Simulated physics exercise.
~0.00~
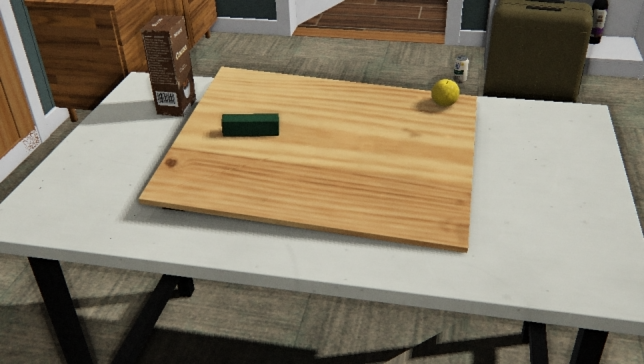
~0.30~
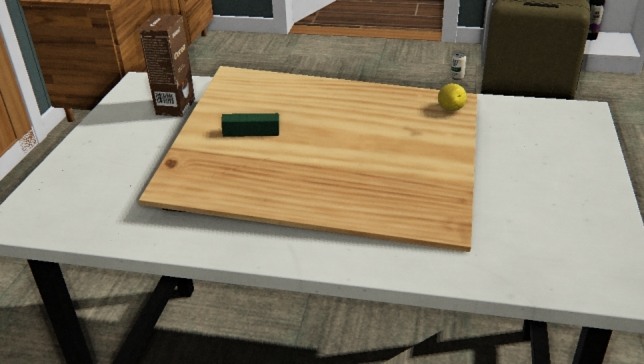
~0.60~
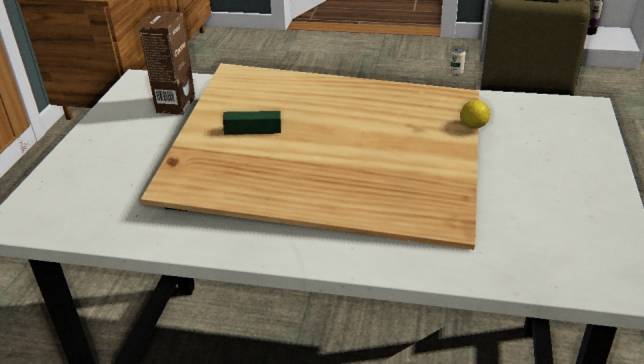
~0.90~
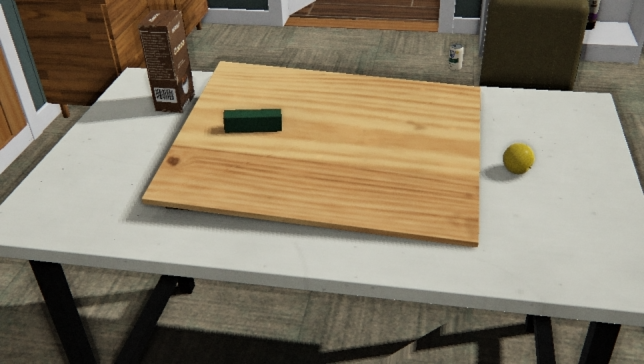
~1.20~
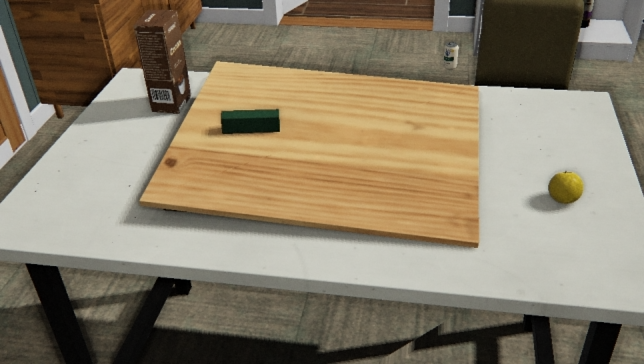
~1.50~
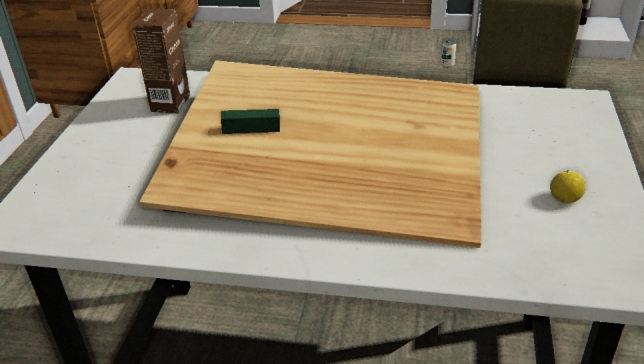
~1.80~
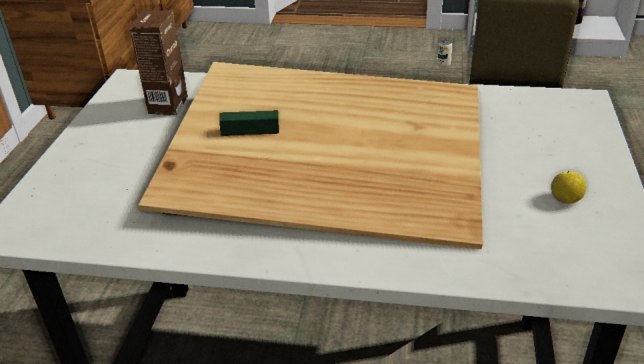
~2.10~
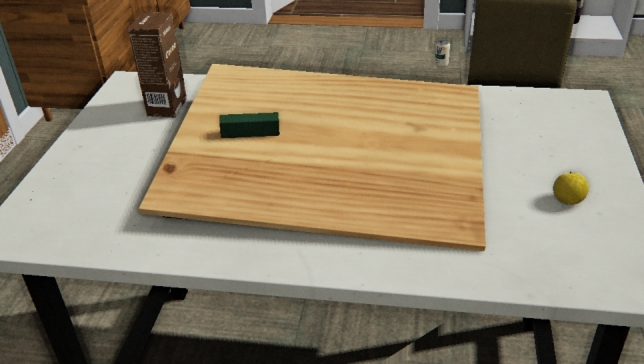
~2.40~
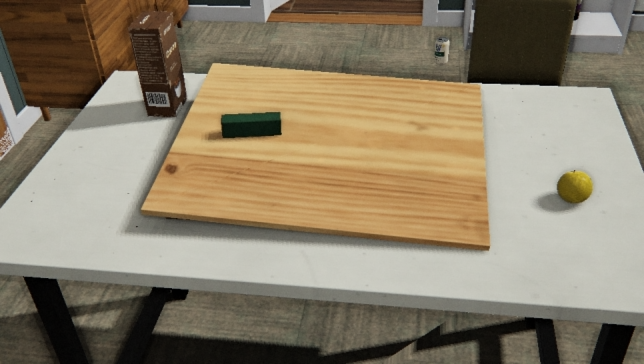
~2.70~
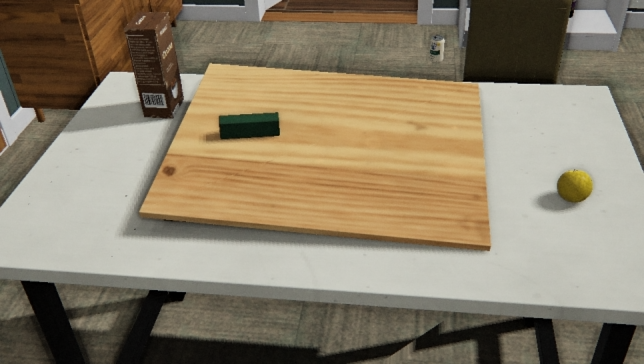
On a white table, a yellow fruit rolls off a tilted board's right edge and stops.
